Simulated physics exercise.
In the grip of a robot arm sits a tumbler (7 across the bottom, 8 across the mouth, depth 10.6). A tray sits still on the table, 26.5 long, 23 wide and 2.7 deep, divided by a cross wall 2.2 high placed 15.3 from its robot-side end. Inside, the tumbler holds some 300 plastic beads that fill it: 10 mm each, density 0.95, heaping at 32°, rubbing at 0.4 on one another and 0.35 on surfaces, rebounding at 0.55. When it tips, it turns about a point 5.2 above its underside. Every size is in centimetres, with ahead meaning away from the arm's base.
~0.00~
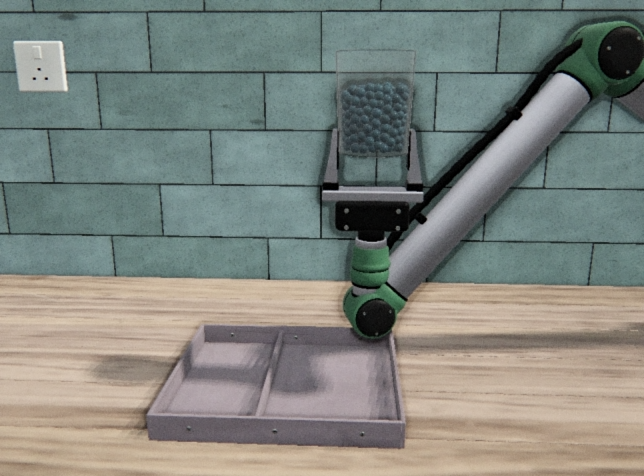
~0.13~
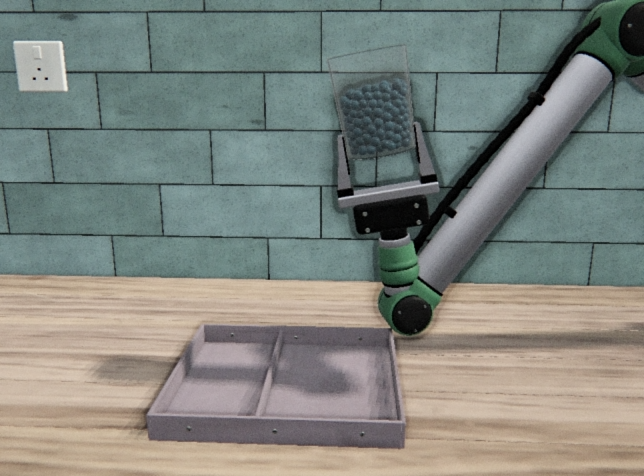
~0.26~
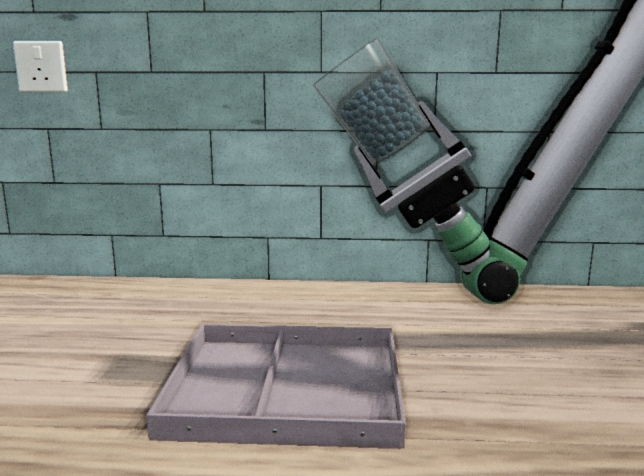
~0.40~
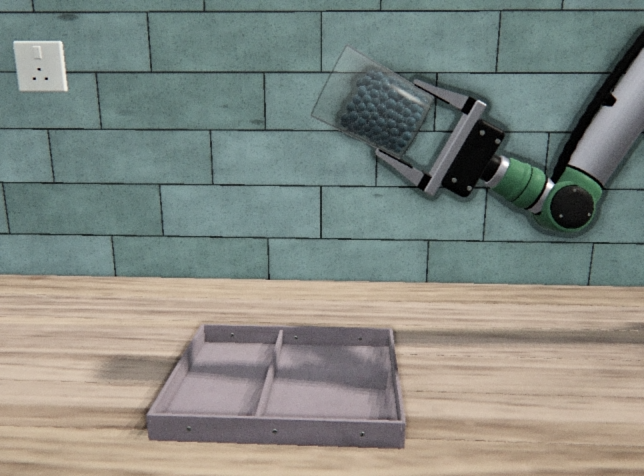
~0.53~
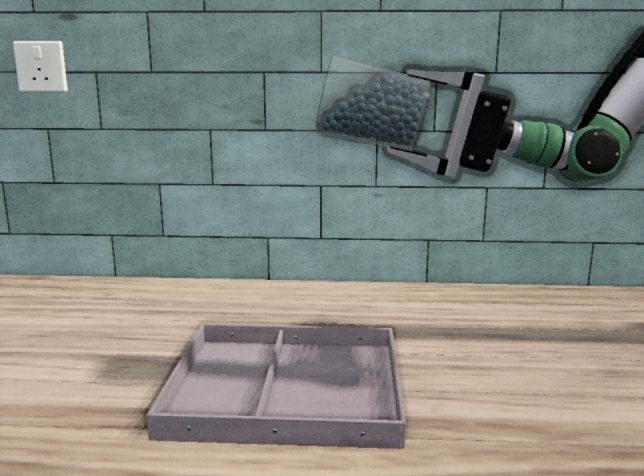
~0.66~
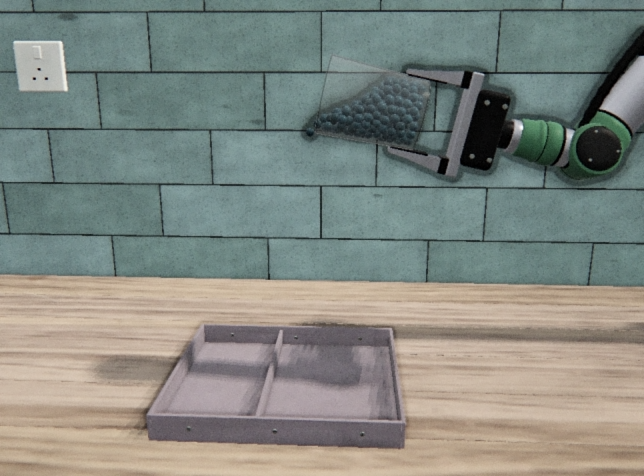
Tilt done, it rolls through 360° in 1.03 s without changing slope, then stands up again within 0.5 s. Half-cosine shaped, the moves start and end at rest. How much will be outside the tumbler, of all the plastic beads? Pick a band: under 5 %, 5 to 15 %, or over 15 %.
Over 15 %.
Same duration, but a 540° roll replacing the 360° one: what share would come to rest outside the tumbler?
Then roughly 20 per cent.
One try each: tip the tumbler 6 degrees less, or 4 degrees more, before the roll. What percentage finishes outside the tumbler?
Roughly 10 and 35 per cent.
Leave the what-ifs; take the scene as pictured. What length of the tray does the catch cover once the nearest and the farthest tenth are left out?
It spans something like 22 centimetres, give or take.
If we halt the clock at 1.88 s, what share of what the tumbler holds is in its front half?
60 per cent or thereabouts.
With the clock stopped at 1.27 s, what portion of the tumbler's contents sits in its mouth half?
Close to 35 per cent sits in the mouth half.
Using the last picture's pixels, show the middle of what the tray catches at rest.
The centre sits around (251, 379).
After 1.27 s, tipped 78°, highest piece 37 above the table; 271 in the tumbler, 5 in the robot-side part, 3 in the far-side part, 16 in flight or on a rim.
After 1.88 s, tipped 52°, highest piece 36 above the table; 232 in the tumbler, 26 in the far-side part, 21 in the robot-side part, 5 on the table or floor, 11 in flight or on a rim.
After 2.39 s, upright, highest piece 37 above the table; 232 in the tumbler, 32 in the far-side part, 24 in the robot-side part, 7 on the table or floor.
After 3.09 s, upright, highest piece 37 above the table; 232 in the tumbler, 32 in the far-side part, 24 in the robot-side part, 7 on the table or floor.
In the end, 232 in the tumbler, 32 in the far-side part, 24 in the robot-side part, 7 on the table or floor. That is 21 % outside the tumbler.
